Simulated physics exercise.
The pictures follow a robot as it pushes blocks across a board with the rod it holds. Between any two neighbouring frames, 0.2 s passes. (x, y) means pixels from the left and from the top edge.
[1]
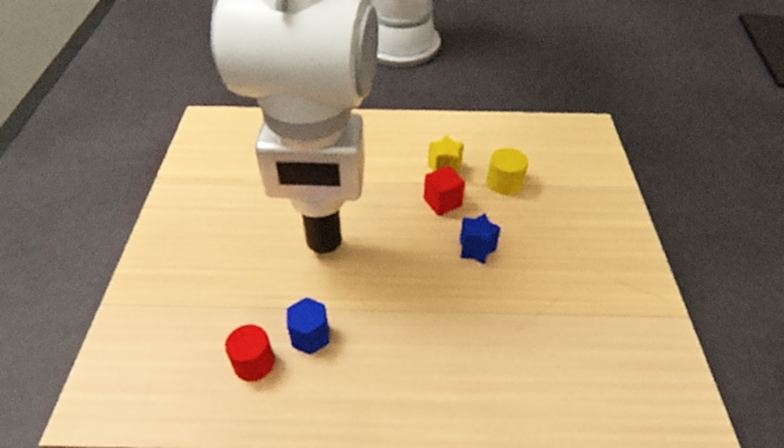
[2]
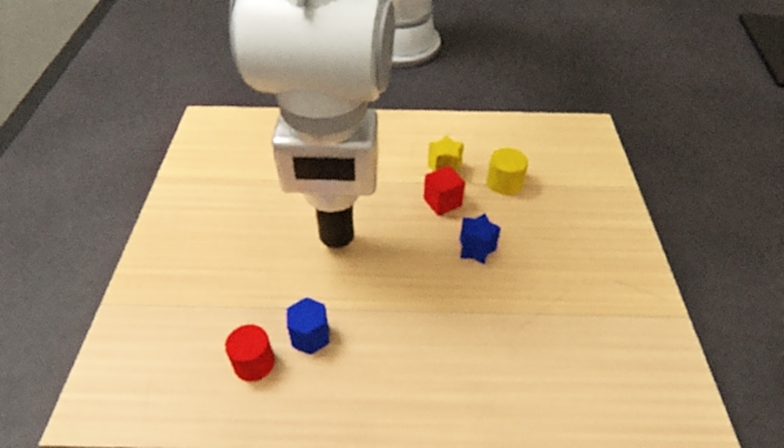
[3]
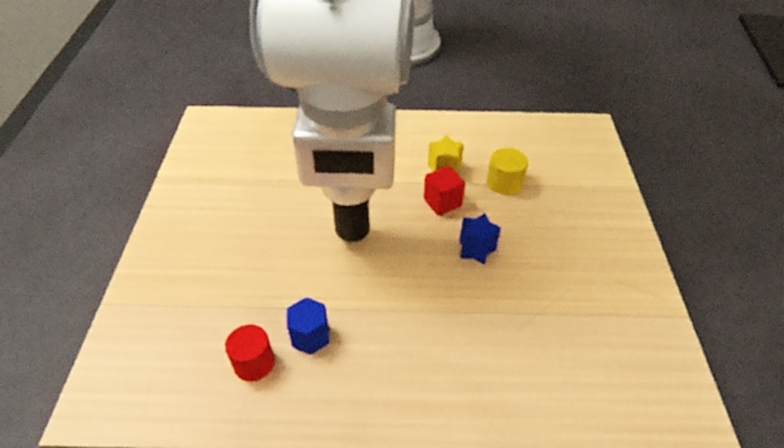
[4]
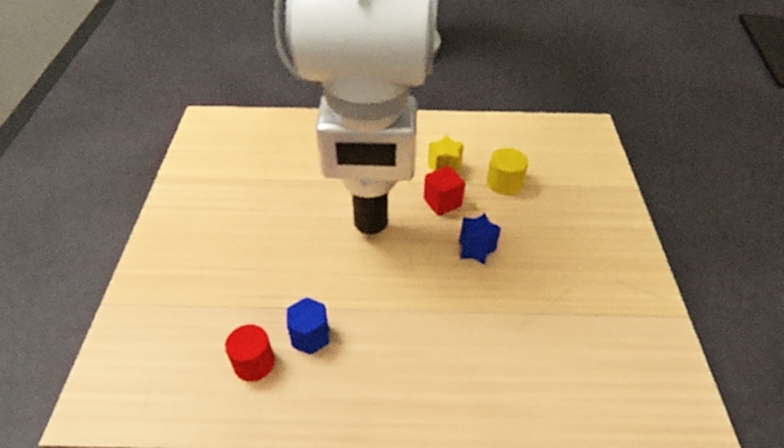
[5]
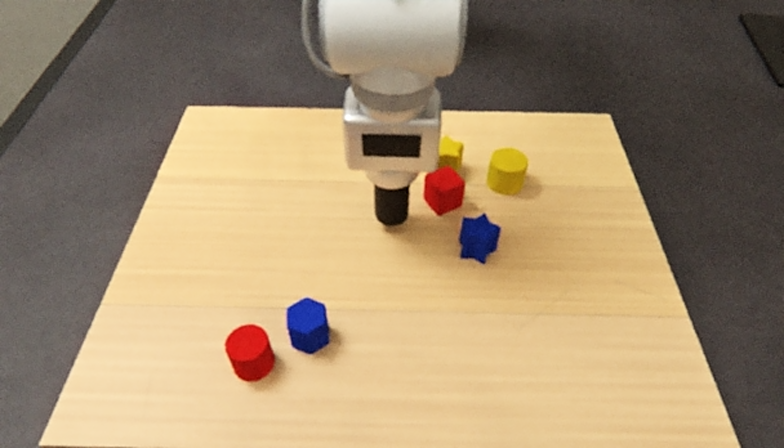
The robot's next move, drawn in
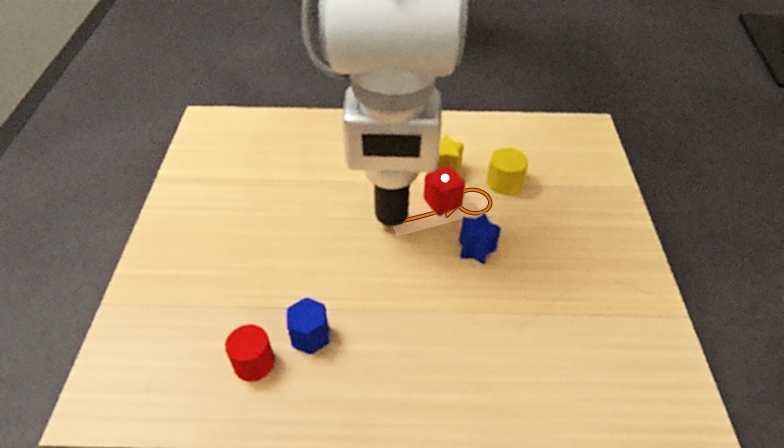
A white robot arm with a black rod tip glides steadily rightward and slightly away over a pale wooden board on a dark floor, seen from above by a still camera. Red and blue blocks sit at the lower left, while a yellow star, yellow cylinder, red block and blue star sit at the upper right. The rod draws close to the red block's left side, and every block stays still.
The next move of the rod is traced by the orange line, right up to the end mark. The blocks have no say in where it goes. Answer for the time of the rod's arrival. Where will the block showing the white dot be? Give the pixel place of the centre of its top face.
Put as a pixel place, it's (477, 156).
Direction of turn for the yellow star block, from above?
It swings round anticlockwise.
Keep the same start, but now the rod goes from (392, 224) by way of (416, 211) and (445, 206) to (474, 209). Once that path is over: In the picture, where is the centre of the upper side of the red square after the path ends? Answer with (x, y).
I'd expect the centre of its top face to be at (498, 169).
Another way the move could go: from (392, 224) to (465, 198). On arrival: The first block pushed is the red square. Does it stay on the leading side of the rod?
I believe the red square keeps its place ahead of the rod.
Path on the board, straight from (392, 224) to (474, 201); the dot is on the red square.
On the path given first. Halfway along, rod at (436, 203); red square at (456, 172), turned 20° anticlockwise.
At the end, rod at (475, 191); red square at (477, 156), turned 60° anticlockwise; yellow star block at (448, 141), turned 40° anticlockwise; yellow disc in place.
